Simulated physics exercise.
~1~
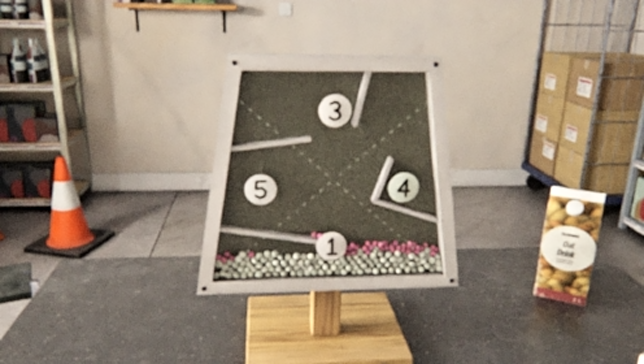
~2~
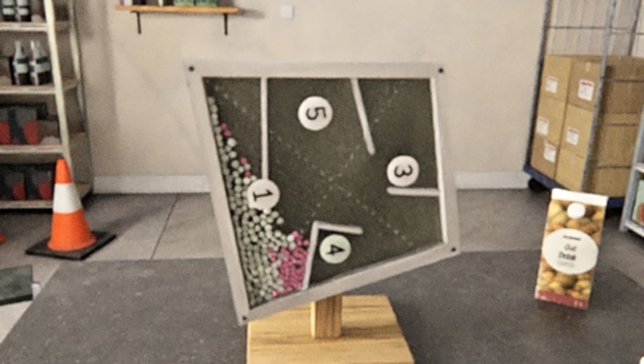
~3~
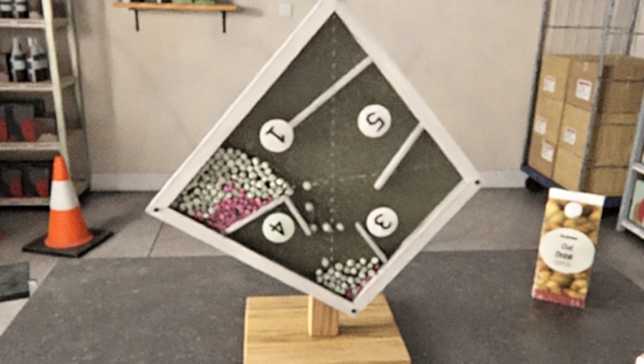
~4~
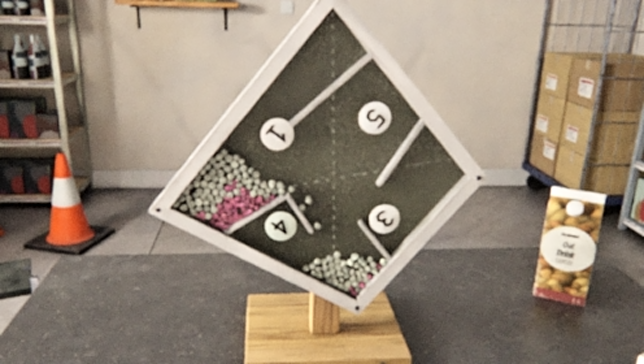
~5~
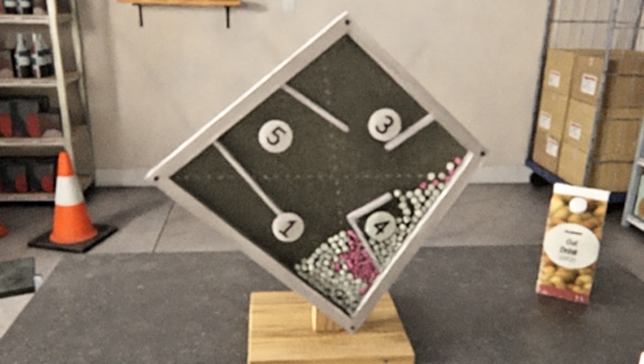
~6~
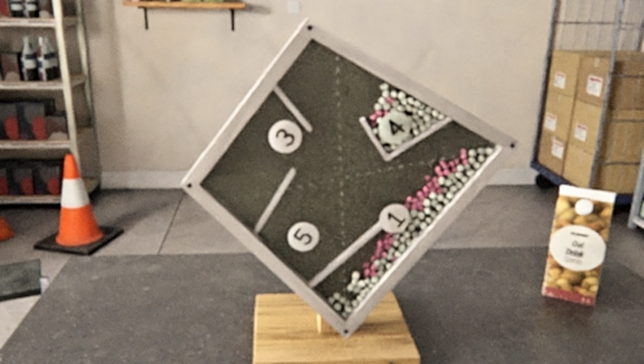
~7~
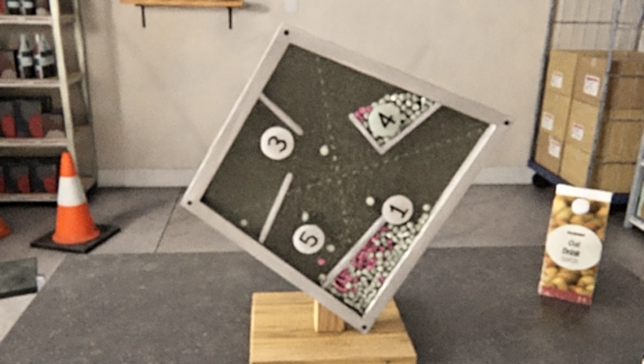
In a storeroom with shelves of bottles, an orange-and-white cone at left and stacked cartons at right, a slightly swaying camera faces a white-framed dark box on a wooden stand. Inside are numbered discs beside pale bars, with white and pink balls along the bottom. The box turns clockwise past its side, and the balls slide left, then divide between an upper-left pile and the bottom corner. It swings back, gathering them low and to the right. Continuing anticlockwise, it leaves some in the wedge marked four, while most, including the pink ones, settle lower right near one.
